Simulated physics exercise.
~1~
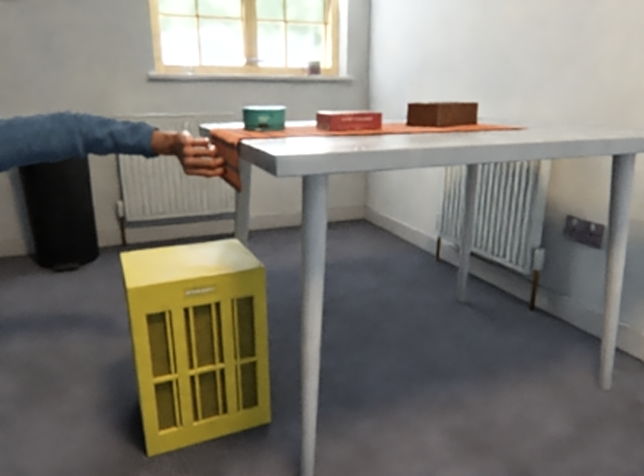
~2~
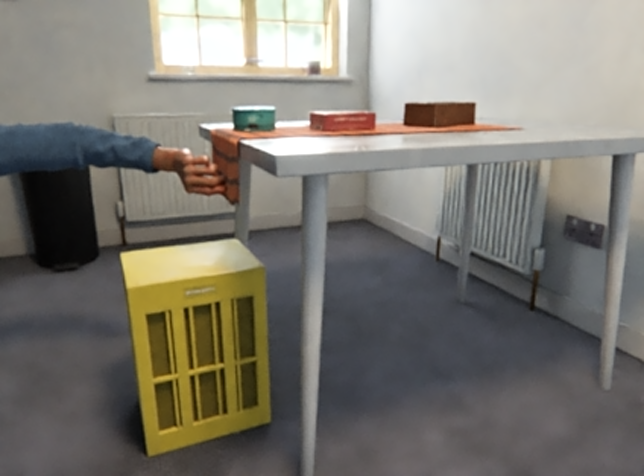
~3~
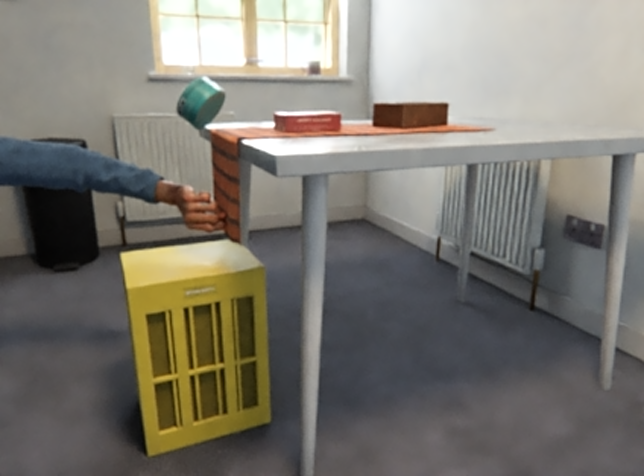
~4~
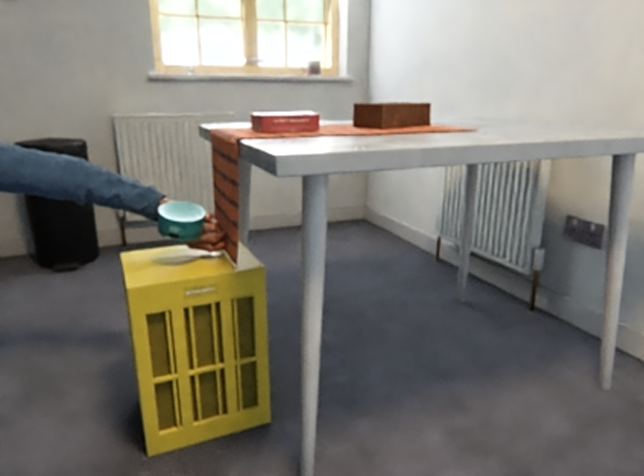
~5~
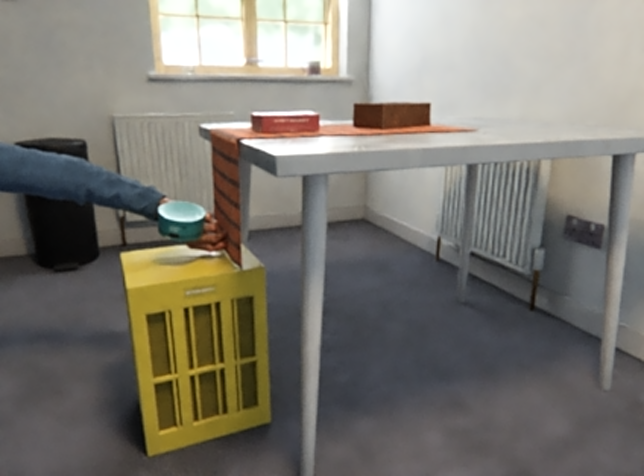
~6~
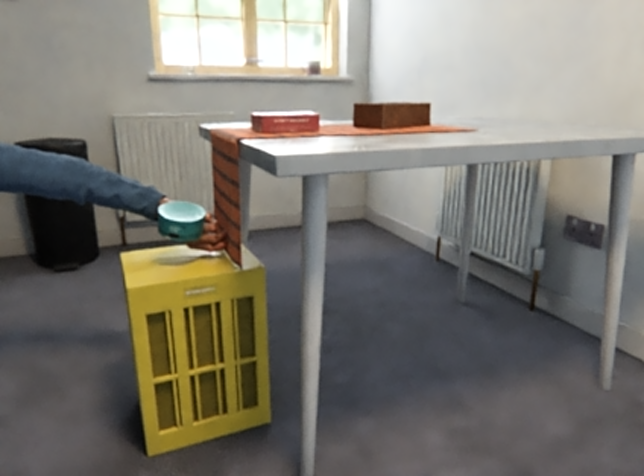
A hand pulled an orange cloth down over the left end of a table, dragging a turquoise tub, a red packet and a brown block leftward, until the tub tipped off and ended by the hand above the yellow crate while the others stayed up.
